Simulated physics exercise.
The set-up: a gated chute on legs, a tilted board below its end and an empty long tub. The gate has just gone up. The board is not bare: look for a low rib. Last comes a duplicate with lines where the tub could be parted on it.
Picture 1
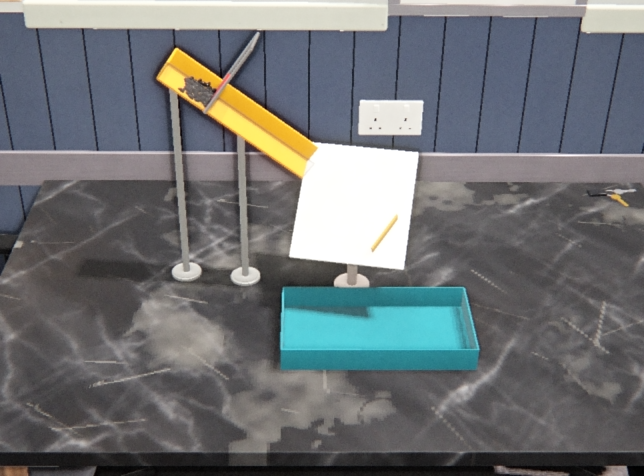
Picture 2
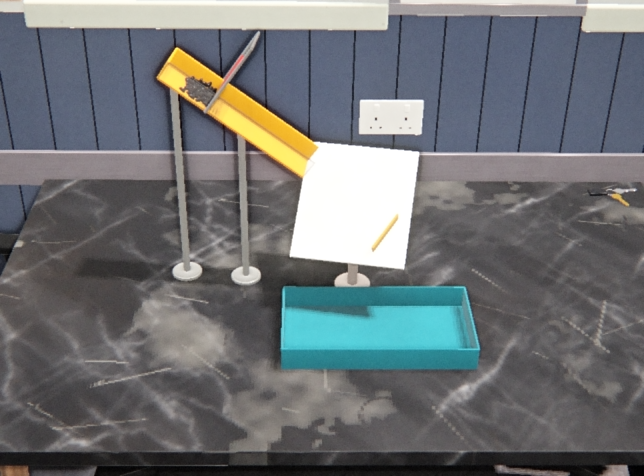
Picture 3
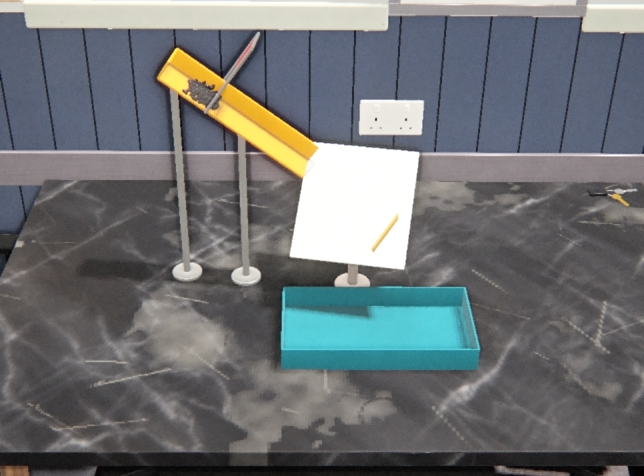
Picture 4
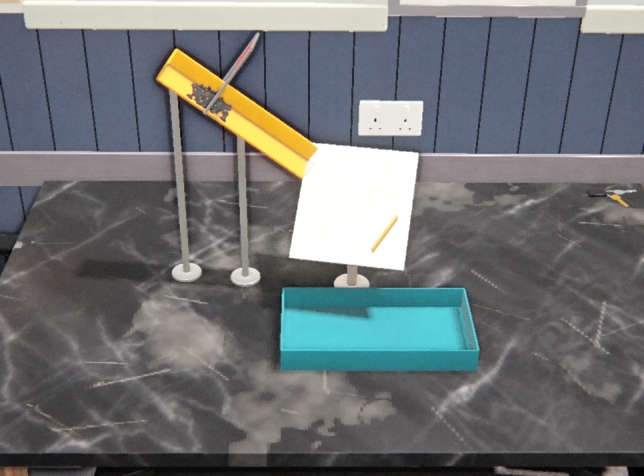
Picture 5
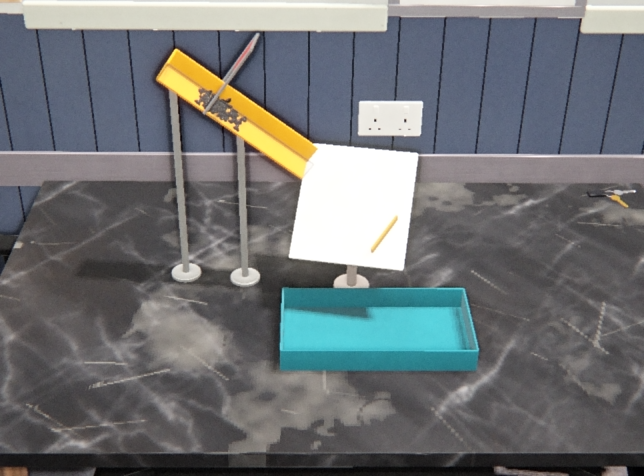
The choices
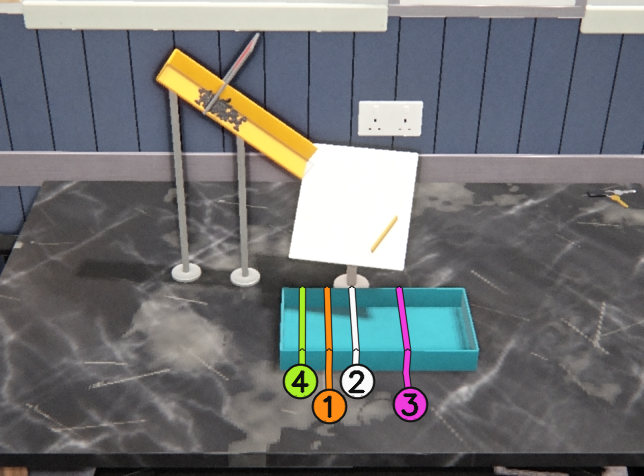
Small dark pieces slide a short way down a sloping yellow-orange chute, bunched at first near its raised left end, then spreading past a thin upright gate. The chute stands on grey legs on a black marbled worktop, seen from slightly above against blue panelling with a white socket. A tilted white board with a thin yellow rib and an empty teal tub stay still at centre, as does the camera.
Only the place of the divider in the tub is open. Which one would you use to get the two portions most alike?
It is 2.
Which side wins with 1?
Right.
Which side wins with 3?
The left side.
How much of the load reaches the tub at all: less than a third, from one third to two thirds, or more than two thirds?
It is more than two thirds.
On the marked copy, line 1 crosses the front rim at (329, 350); line 2 crosses the front rim at (356, 350); line 3 crosses the front rim at (407, 350); line 4 crosses the front rim at (302, 350).
With 1, of what is caught, a stray few on the left of the divider, nearly all on the right.
With 2, of what is caught, about half on the left of the divider, about half on the right.
With 3, of what is caught, all on the left of the divider, none on the right.
With 4, of what is caught, none on the left of the divider, all on the right.
